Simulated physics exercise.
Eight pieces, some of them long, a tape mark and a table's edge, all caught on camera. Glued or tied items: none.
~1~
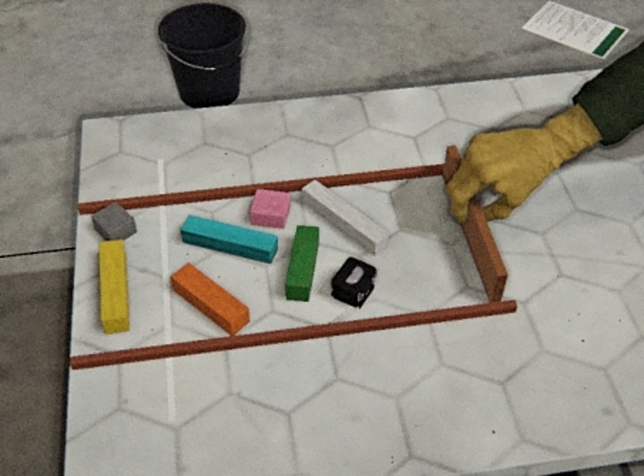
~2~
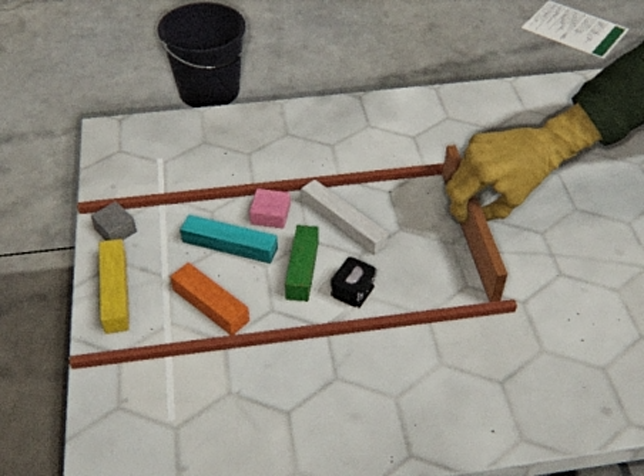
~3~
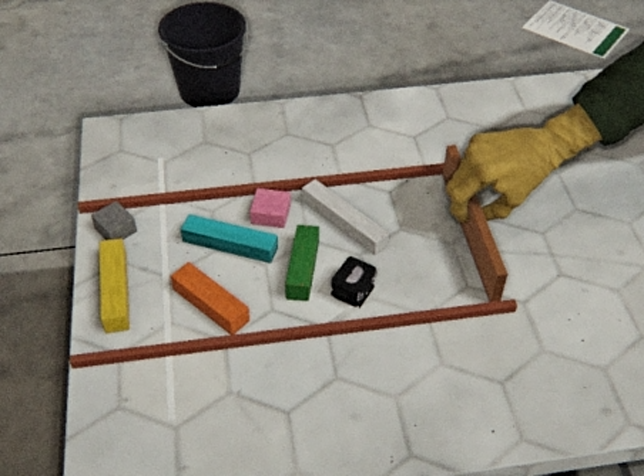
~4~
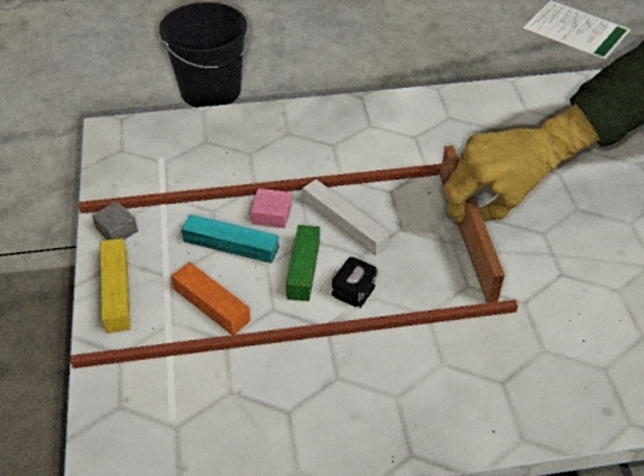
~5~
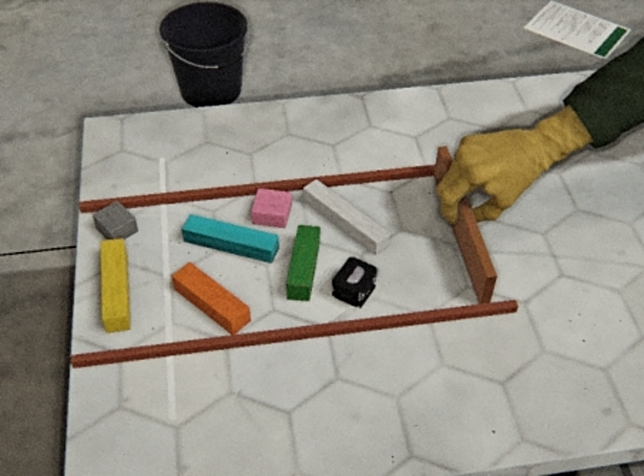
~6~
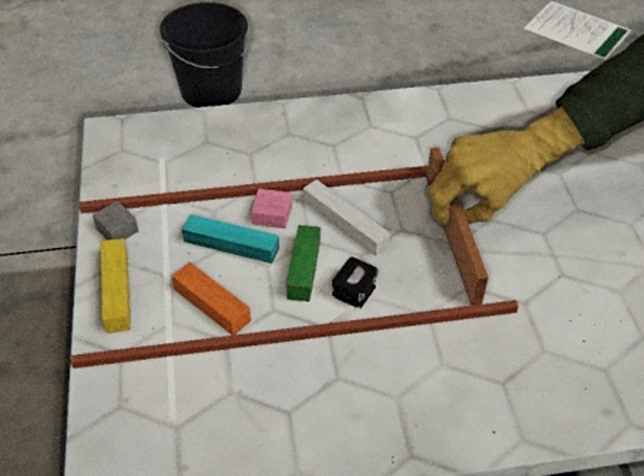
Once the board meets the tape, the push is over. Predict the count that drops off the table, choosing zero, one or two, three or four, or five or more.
The count that drops off is one or two.
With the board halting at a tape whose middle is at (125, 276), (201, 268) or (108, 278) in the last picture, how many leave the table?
The counts: 4, 0 and 6.
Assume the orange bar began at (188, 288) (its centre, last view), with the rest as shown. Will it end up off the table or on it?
If so, it stays where it is.
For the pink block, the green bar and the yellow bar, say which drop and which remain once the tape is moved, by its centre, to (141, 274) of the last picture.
The pink block stays put; the green bar stays put; and the yellow bar topples off.
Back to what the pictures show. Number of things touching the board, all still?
It's 2 of them.
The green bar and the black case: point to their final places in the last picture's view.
In order, first (127, 284), then (151, 319).
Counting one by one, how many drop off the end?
Precisely 2.
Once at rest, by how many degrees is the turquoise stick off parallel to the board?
Roughly 0°.
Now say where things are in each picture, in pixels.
Grey block (114, 224); yellow bar (114, 286); orange bar (210, 299); board (472, 221); tape (165, 273), in the first frame.
Yellow bar (114, 285); green bar (303, 263), in the second frame.
Orange bar (210, 298); turquoise stick (229, 238), in the third frame.
Grey block (115, 223); white bar (345, 216), in the fourth frame.
Yellow bar (115, 284); pink block (272, 208), in the fifth frame.
Grey block (116, 223); yellow bar (115, 284); orange bar (211, 298); board (454, 223); tape (167, 271), in the sixth frame.
Soon after, none off yet; grey block at rest near (116, 223); yellow bar at rest near (115, 284); orange bar at rest near (211, 298).
After that, none off yet; grey block moving near (110, 222); yellow bar at rest near (115, 284); orange bar displaced a little near (192, 302).
In the end, the number that fall off is one or two; gone, yellow bar and grey block.
